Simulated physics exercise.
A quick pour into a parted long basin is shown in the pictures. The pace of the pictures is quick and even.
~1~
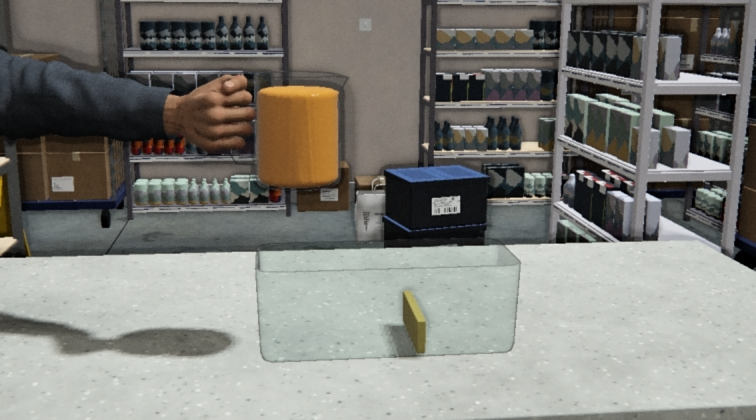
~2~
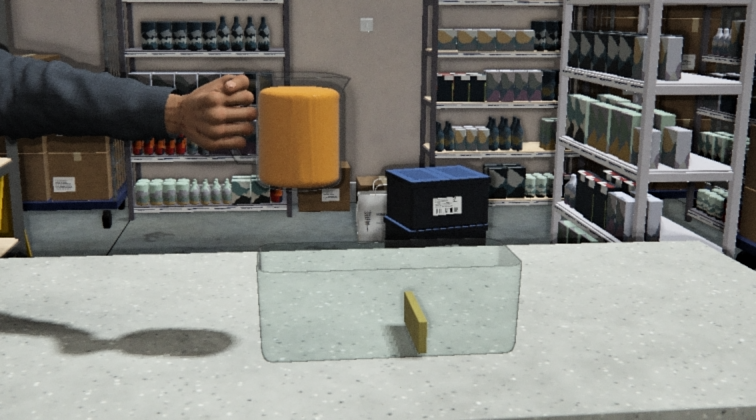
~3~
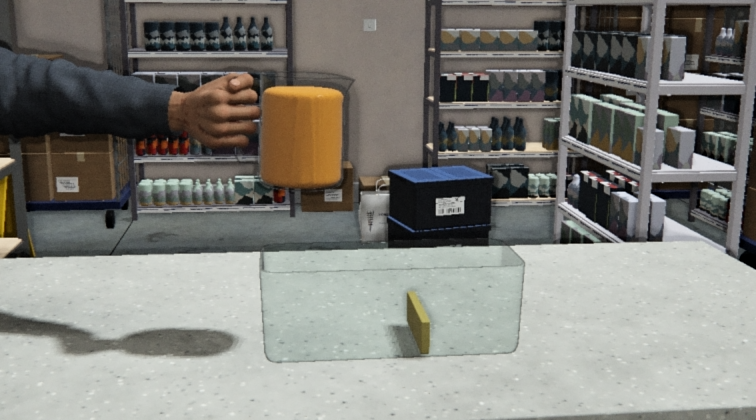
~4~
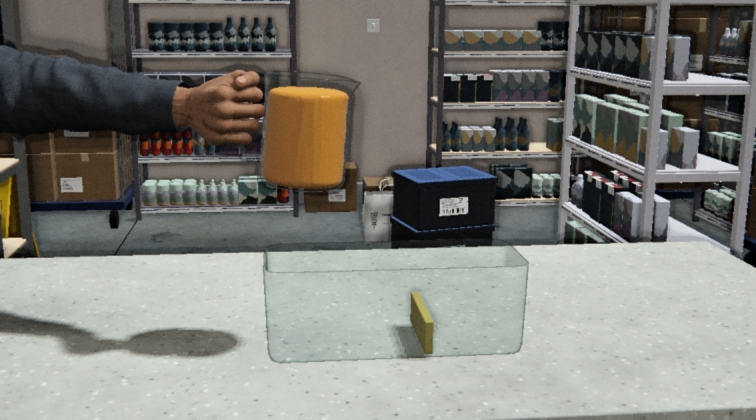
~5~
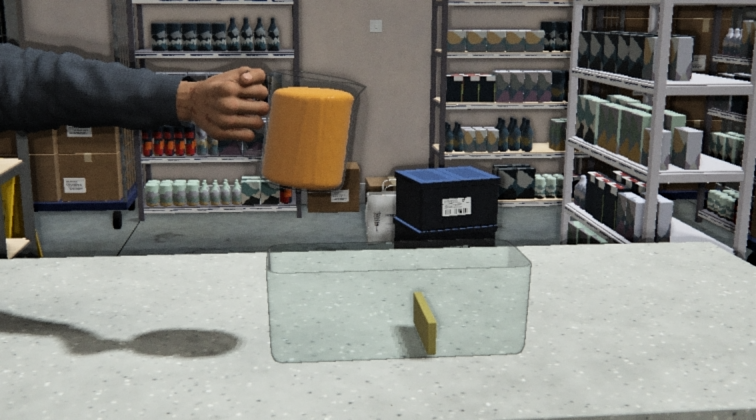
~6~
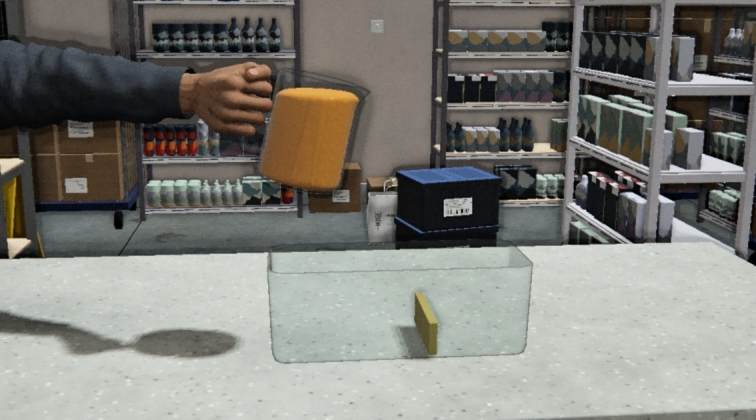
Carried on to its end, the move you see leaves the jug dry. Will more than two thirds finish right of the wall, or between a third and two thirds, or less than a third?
Right of the wall there will be between a third and two thirds.
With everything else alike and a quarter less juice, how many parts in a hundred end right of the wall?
Roughly 40 percent.
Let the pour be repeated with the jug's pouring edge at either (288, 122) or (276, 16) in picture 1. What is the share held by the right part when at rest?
Roughly 10 % and 10 %.
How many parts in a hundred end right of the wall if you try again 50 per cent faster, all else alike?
Roughly 50 in a hundred.
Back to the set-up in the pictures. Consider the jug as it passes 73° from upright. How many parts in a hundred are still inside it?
I'd put it at some 85 in a hundred.
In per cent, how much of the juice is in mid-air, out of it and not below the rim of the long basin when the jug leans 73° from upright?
Something like 15 per cent of it.
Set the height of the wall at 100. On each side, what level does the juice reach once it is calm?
On the left it's around 30 per cent; on the right, 80 per cent.
A moment on, the jug is tipped part way and 83 per cent is still to pour, 0 is left of the wall and 2 right of it.
Next, the jug is tipped right over and 31 per cent is still to pour, 8 is left of the wall and 36 right of it.
Then the jug is tipped right over and 3 per cent is still to pour, 32 is left of the wall and 59 right of it.
Later the jug is tipped right over and 0 per cent is still to pour, 40 is left of the wall and 59 right of it.
In the end 41 per cent lies left of the wall, 58 right of it and 1 outside.
